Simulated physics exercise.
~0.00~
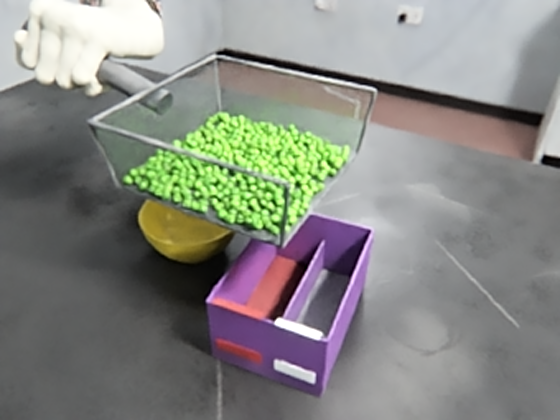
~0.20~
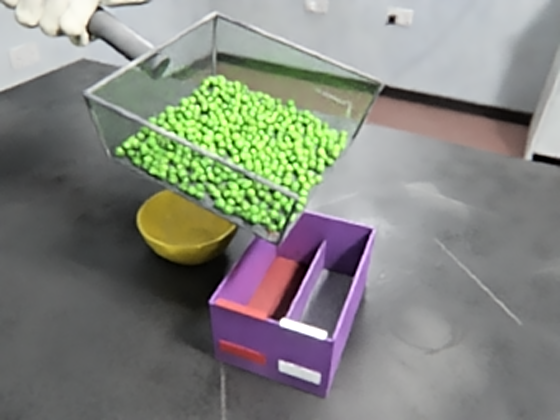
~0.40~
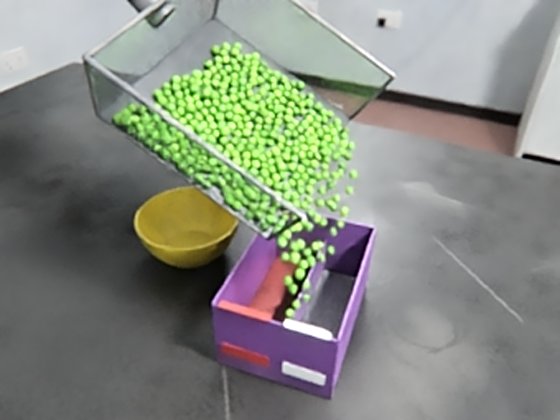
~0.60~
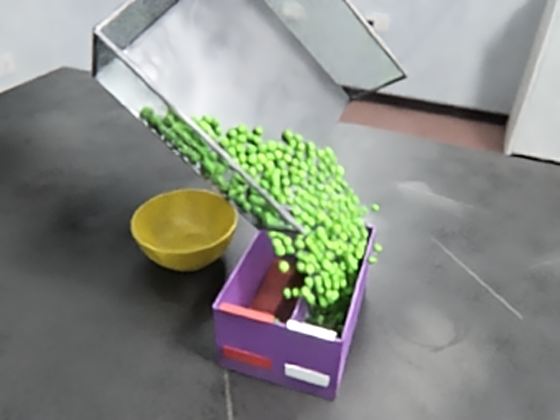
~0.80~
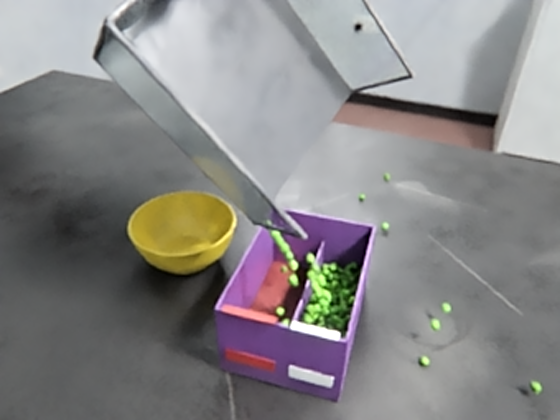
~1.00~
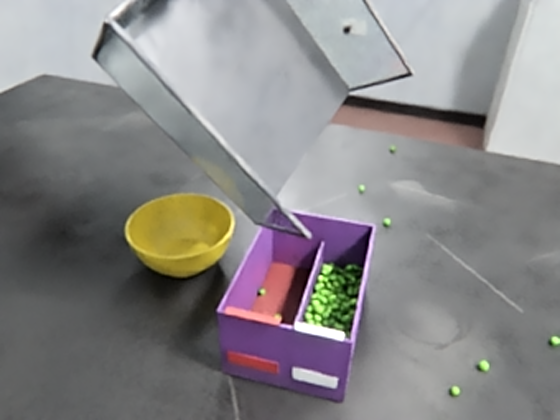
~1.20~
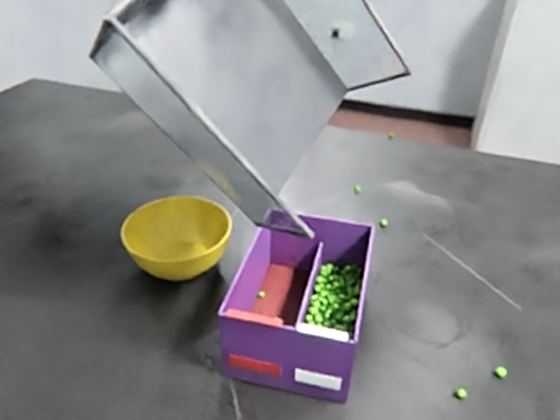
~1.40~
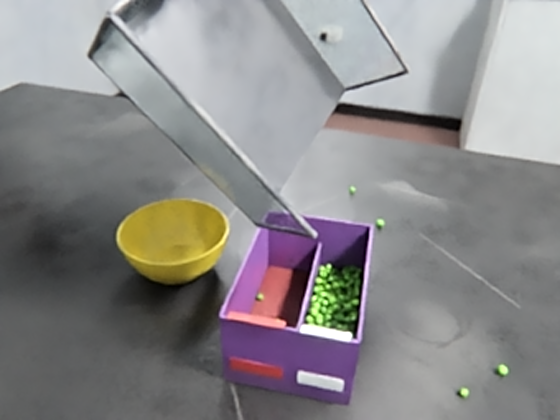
A clear, open-ended scoop heaped with bright green peas is held by a pale gloved hand above a dark grey tabletop, seen from slightly above. Below it stand a purple tin, with a red section on the left and a white-labelled section on the right, and a yellow bowl to the left. The scoop tips steadily to the right, and the peas slide down and pour over its lip in a thick stream. Most drop into the white-labelled section, while a few scatter and roll across the table. The scoop stops steeply tilted and empty, leaving the right section filled with peas, a lone pea in the red one and the bowl empty.
